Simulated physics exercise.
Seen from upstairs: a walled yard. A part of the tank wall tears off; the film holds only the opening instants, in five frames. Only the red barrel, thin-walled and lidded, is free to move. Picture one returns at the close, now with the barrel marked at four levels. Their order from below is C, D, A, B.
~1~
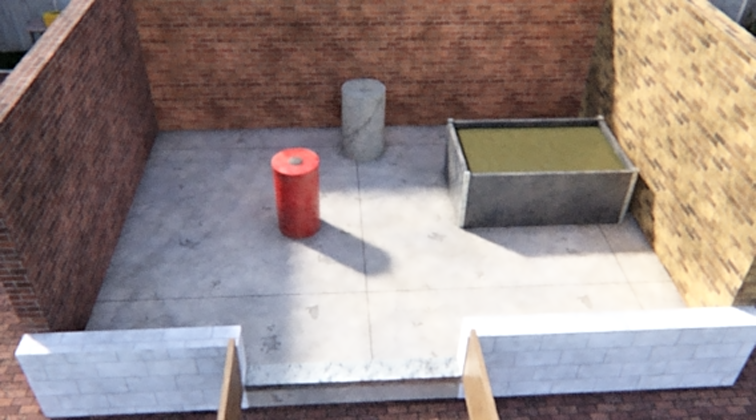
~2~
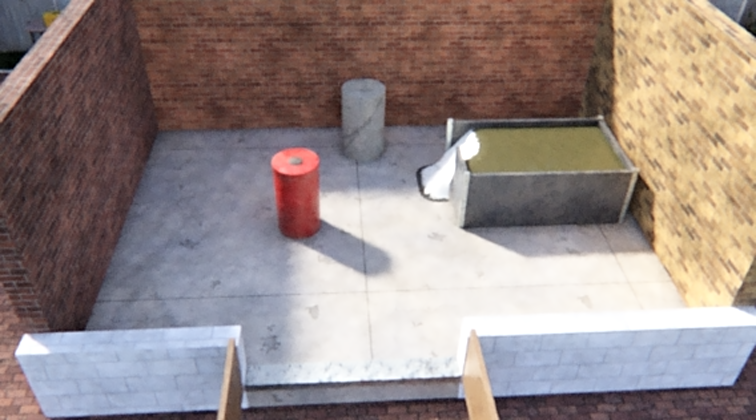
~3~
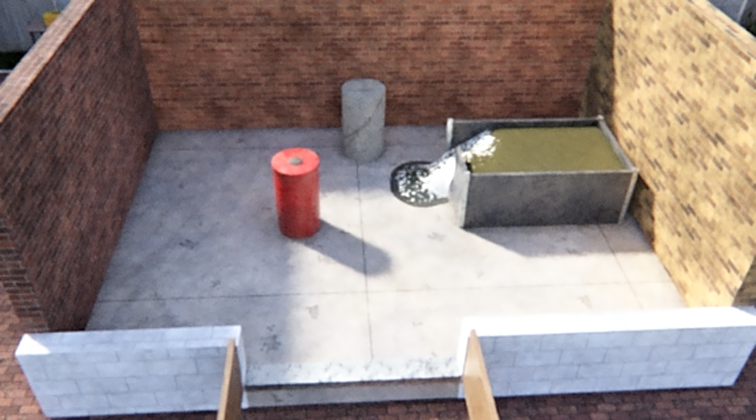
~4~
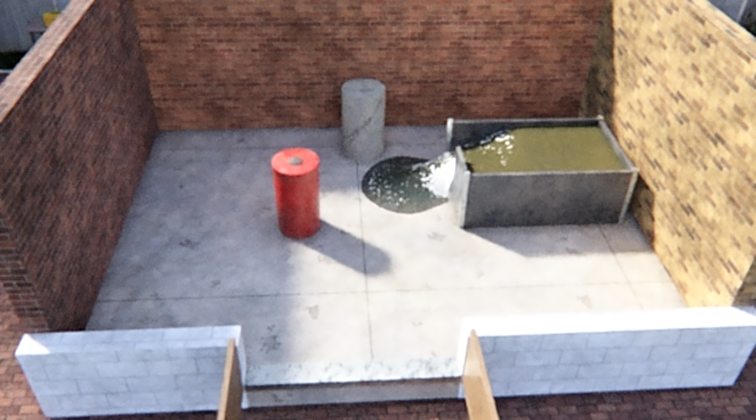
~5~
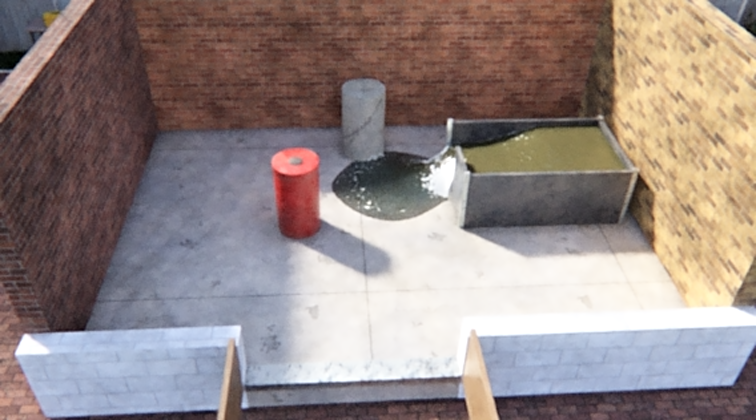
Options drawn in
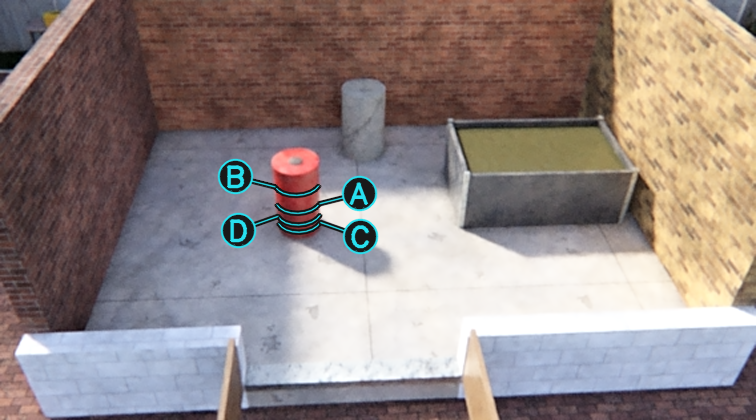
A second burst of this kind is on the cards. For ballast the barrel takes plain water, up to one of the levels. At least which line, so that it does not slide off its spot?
Take D.
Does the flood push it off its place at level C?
Yes.
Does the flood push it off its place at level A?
No.
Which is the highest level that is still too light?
Here it is level C.
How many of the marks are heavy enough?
Three of them.
On the marked copy, A at (297, 213); B at (296, 195); C at (299, 232); D at (298, 224); from the bottom up C, D, A, B.
With A, it does not move.
With B, it does not move.
With C, it is pushed about its own width away.
With D, it does not move.
